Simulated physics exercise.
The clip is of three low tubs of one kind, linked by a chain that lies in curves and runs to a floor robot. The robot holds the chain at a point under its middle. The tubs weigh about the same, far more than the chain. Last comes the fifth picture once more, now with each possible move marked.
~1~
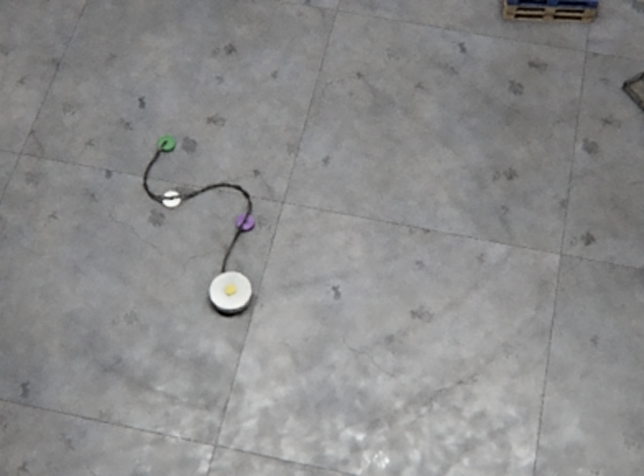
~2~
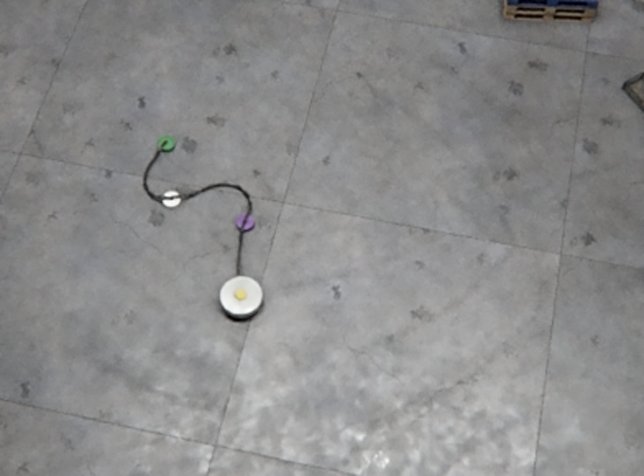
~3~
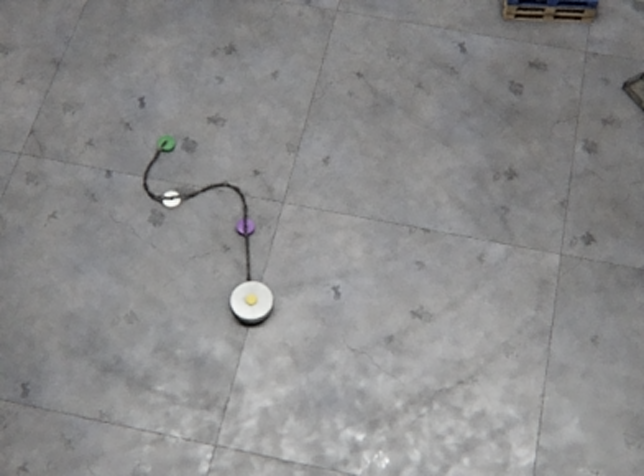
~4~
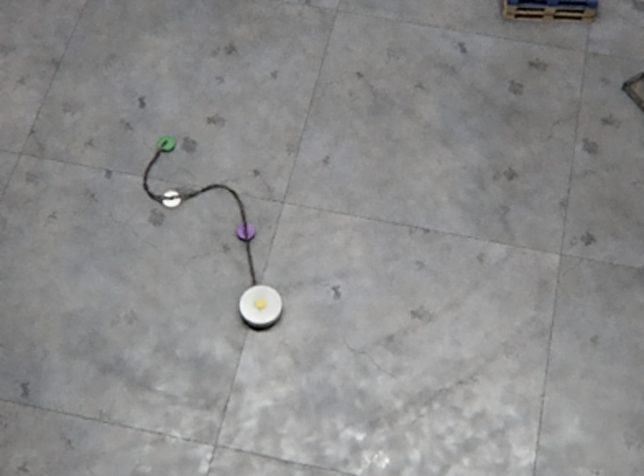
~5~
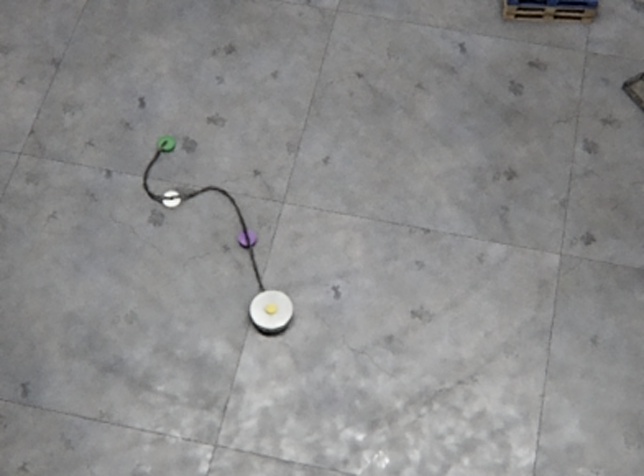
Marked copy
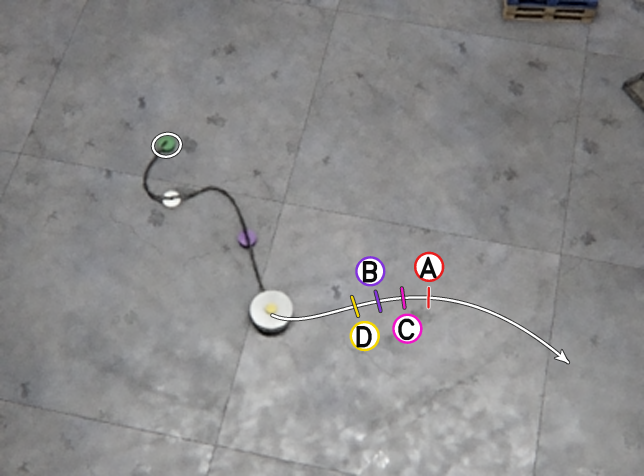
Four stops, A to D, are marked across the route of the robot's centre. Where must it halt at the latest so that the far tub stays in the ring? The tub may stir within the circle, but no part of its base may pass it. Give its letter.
As far as tick B.
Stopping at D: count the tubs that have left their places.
Two.
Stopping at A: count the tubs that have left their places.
Three.
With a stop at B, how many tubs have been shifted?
Two.
On the marked copy, A at (429, 298); B at (378, 301); C at (403, 298); D at (355, 306); the ring at (167, 145); the route from (272, 315) via (425, 298) to (568, 363).
Taking B. A third of the way, robot (309, 315); green tub (166, 144); white tub (172, 200); purple tub (255, 254).
Two thirds of the way, robot (347, 305); green tub (166, 144); white tub (177, 204); purple tub (270, 266).
When it is over, robot (378, 298); green tub (167, 144); white tub (195, 214); purple tub (294, 271); the ringed tub at the far end is still in its ring.
As for the rest, A drags the last tub to (179, 163); C drags the last tub to (171, 152); D is safe but short.
